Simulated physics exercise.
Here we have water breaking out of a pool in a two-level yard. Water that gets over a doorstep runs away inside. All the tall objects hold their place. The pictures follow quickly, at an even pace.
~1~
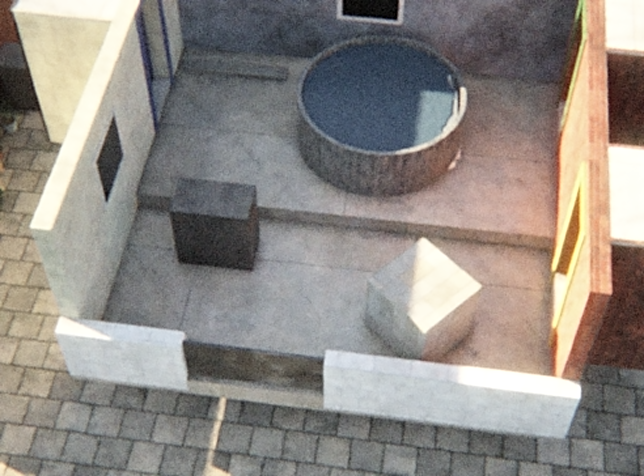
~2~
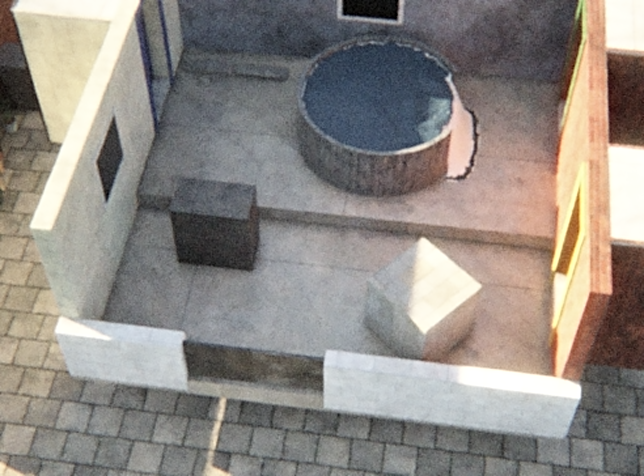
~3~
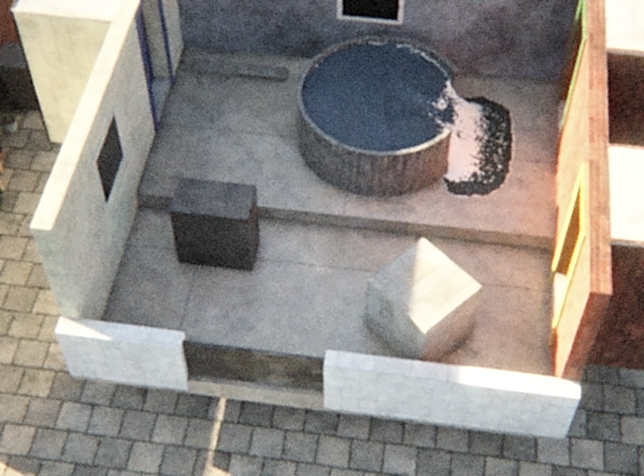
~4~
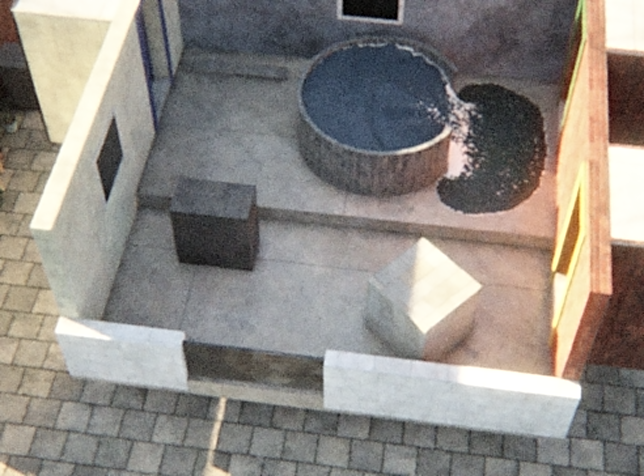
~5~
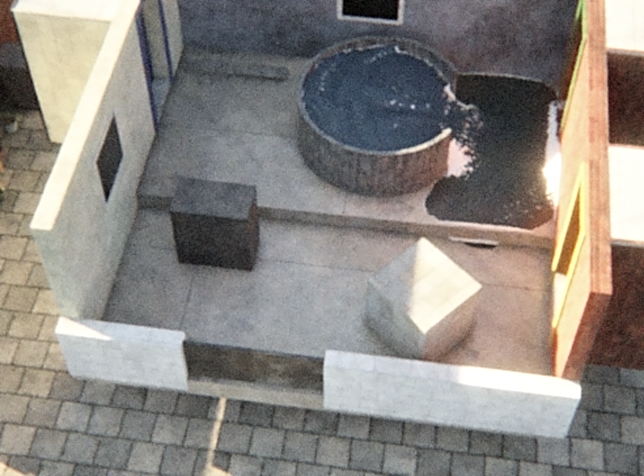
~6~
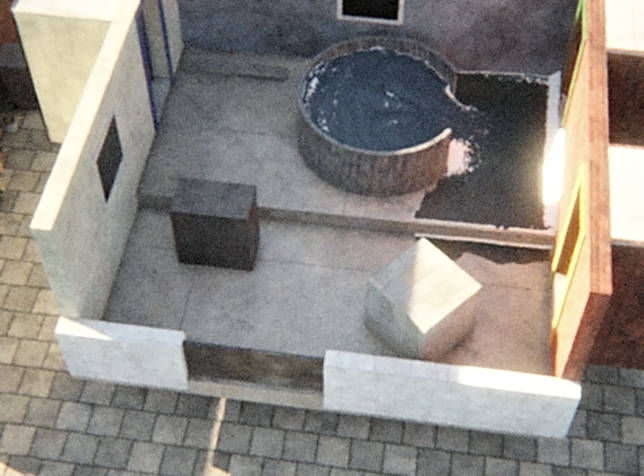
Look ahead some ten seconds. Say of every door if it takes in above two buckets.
In the end: The blue door admits no more than that; the green door lets in a lot; the yellow door admits no more than that.
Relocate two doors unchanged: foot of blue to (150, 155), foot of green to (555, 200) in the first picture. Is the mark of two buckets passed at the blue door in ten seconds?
One by one: Blue takes less.
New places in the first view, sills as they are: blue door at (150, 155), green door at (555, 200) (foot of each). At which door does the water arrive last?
I say the blue-painted one.
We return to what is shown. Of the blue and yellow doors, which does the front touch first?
First comes the door marked yellow.
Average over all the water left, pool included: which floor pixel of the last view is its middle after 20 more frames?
Near (435, 175).
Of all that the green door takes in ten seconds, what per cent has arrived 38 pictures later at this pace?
I make it 100 per cent.
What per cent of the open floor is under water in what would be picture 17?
Roughly 30 per cent.
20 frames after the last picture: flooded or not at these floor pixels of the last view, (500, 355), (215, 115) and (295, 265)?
In turn: Wet, free of water, free of water.
A moment on, water covers 25 % of the floor; the blue door not reached, the green door far over two buckets in, the yellow door wet at the sill, nothing in.
Next, water covers 30 % of the floor; the blue door not reached, the green door far over two buckets in, the yellow door wet at the sill, nothing in.
Then, water covers 55 % of the floor; the blue door not reached, the green door far over two buckets in, the yellow door wet at the sill, nothing in.
Later, water covers 85 % of the floor; the blue door wet at the sill, nothing in, the green door far over two buckets in, the yellow door wet at the sill, nothing in.
In the end, water covers 85 % of the floor; the blue door wet at the sill, nothing in, the green door far over two buckets in, the yellow door wet at the sill, nothing in.
